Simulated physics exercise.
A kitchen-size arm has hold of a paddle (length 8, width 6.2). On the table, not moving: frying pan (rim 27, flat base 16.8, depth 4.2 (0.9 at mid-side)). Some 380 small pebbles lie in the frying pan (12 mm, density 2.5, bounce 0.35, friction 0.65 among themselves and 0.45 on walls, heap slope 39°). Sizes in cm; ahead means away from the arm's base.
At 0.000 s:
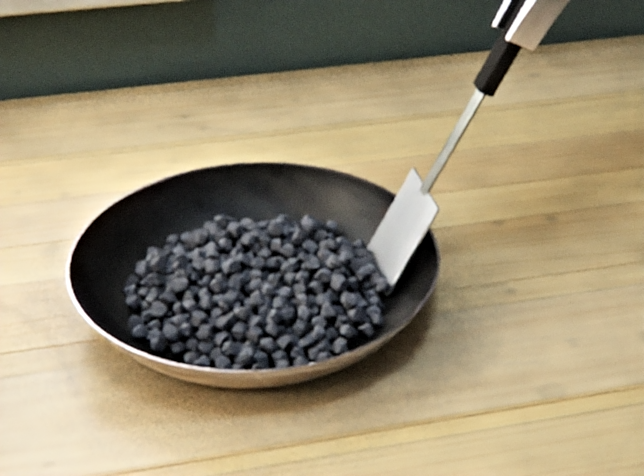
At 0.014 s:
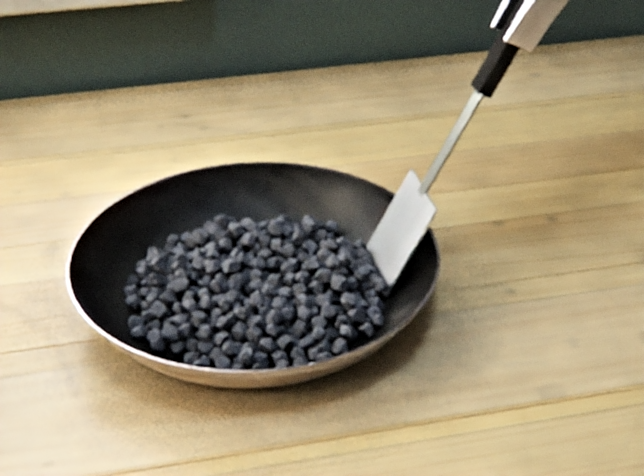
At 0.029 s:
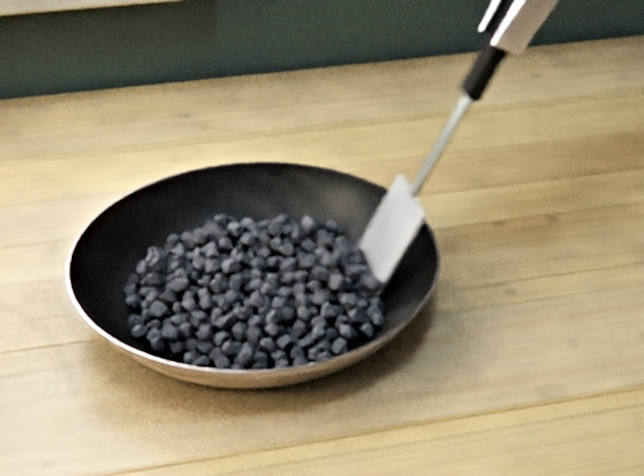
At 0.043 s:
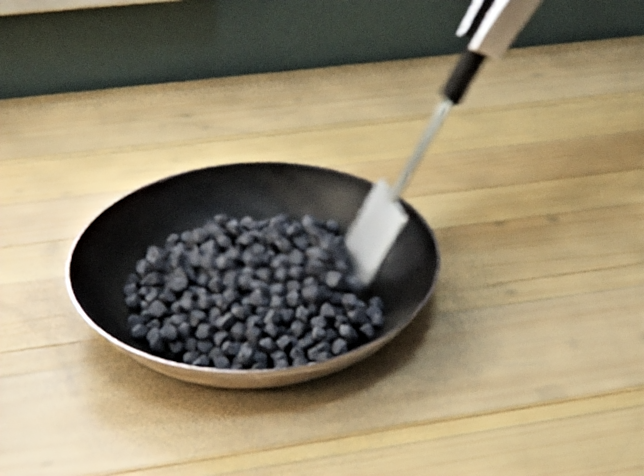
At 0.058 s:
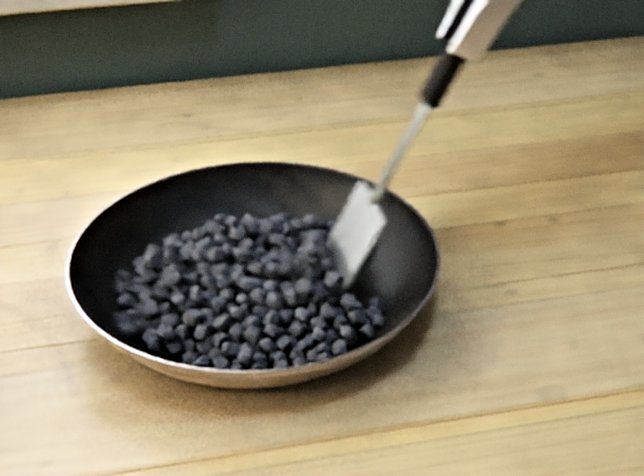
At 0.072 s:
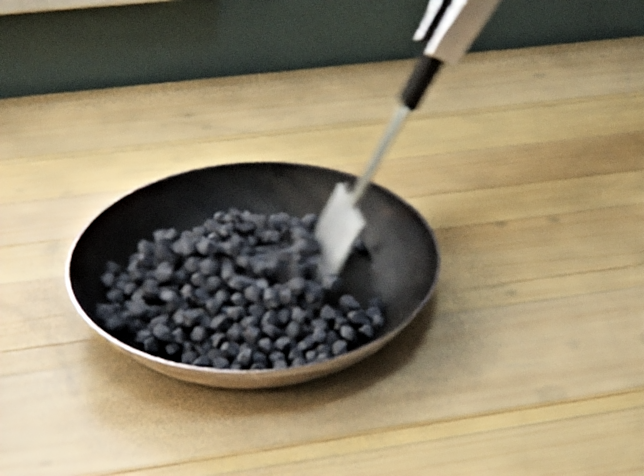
A robotic arm pushes a paddle leftward through dark pebbles in a still frying pan.
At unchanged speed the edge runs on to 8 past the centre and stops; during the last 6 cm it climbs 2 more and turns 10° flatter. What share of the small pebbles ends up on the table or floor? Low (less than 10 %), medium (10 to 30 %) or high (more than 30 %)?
A medium share, 10 to 30 %, ends on the table or floor.
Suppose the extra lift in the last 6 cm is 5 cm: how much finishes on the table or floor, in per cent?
Some 15 per cent.
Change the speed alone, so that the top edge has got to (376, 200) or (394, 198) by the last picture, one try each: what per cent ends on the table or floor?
About 10 and 5 per cent.
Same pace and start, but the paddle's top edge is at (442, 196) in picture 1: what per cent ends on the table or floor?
Some 10 per cent.
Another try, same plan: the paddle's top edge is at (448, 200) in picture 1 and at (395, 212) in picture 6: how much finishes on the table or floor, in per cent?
Some 0 per cent.
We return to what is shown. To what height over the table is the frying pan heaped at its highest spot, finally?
Roughly 5.5 cm.
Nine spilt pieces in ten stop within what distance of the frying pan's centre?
Roughly 25 cm.
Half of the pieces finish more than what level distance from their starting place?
About 5 cm.
After 0.11 s, sloping 63°, highest piece 6 above the table; 375 in the frying pan.
After 0.14 s, sloping 60°, highest piece 6 above the table; 375 in the frying pan.
After 0.36 s, sloping 53°, highest piece 8 above the table; 323 in the frying pan, 46 on the table or floor, 6 on the blade or in flight.
After 1.41 s, sloping 53°, highest piece 5 above the table; 322 in the frying pan, 53 on the table or floor.
At rest, 322 in the frying pan, 53 on the table or floor. That is 14 % on the table or floor.
